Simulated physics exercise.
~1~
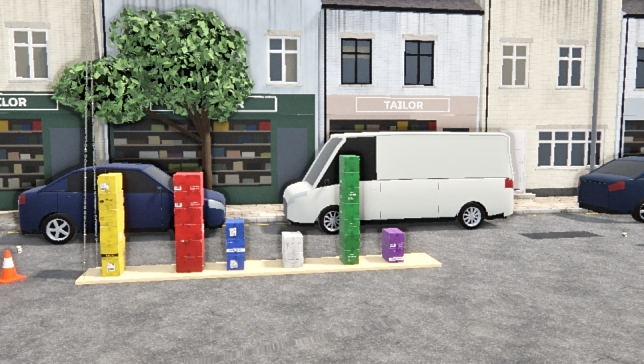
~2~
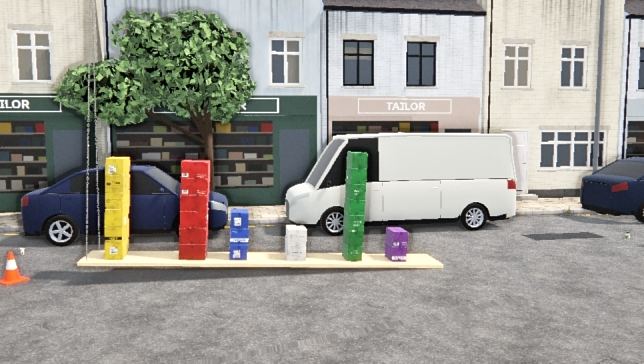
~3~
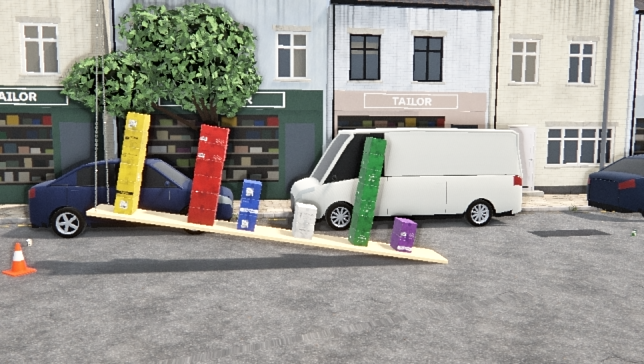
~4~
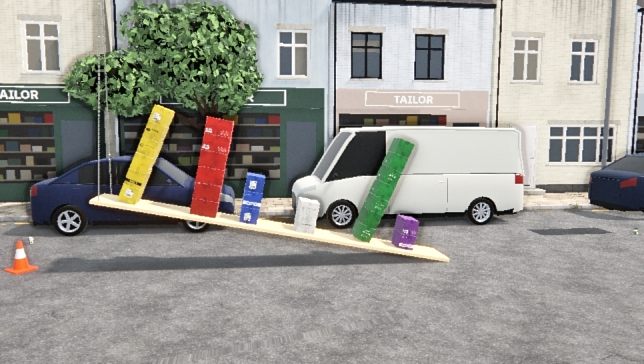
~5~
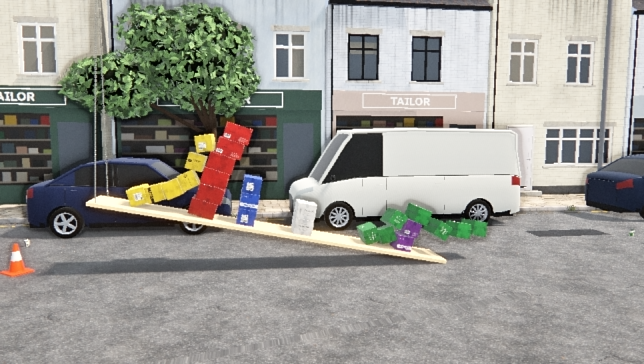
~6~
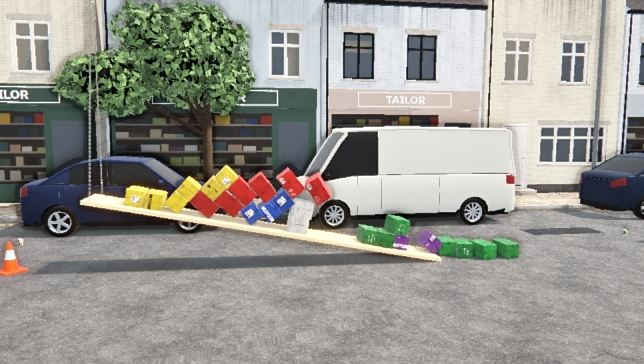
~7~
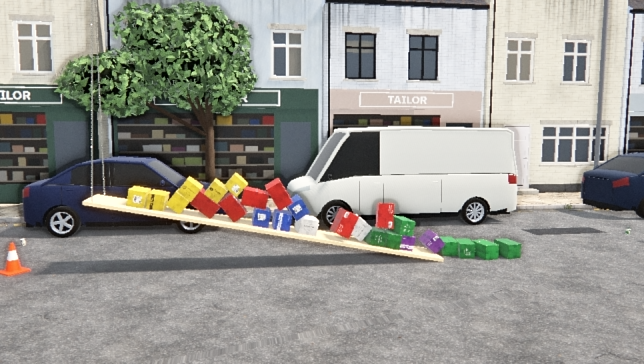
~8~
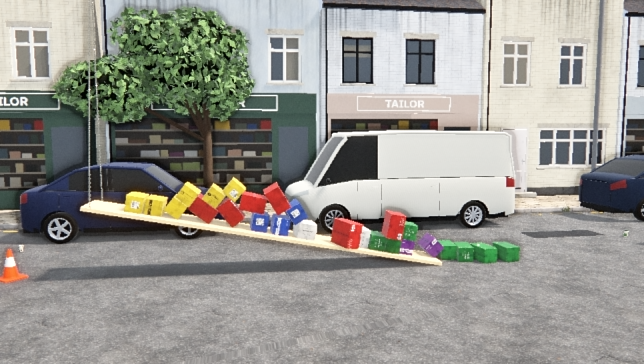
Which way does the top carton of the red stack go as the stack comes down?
It goes to the right, falling down the slope towards the lower end of the plank.
Shop-lined street with a plank rising at its left end, green cartons toppling, then yellow and red collapsing into a strewn heap.
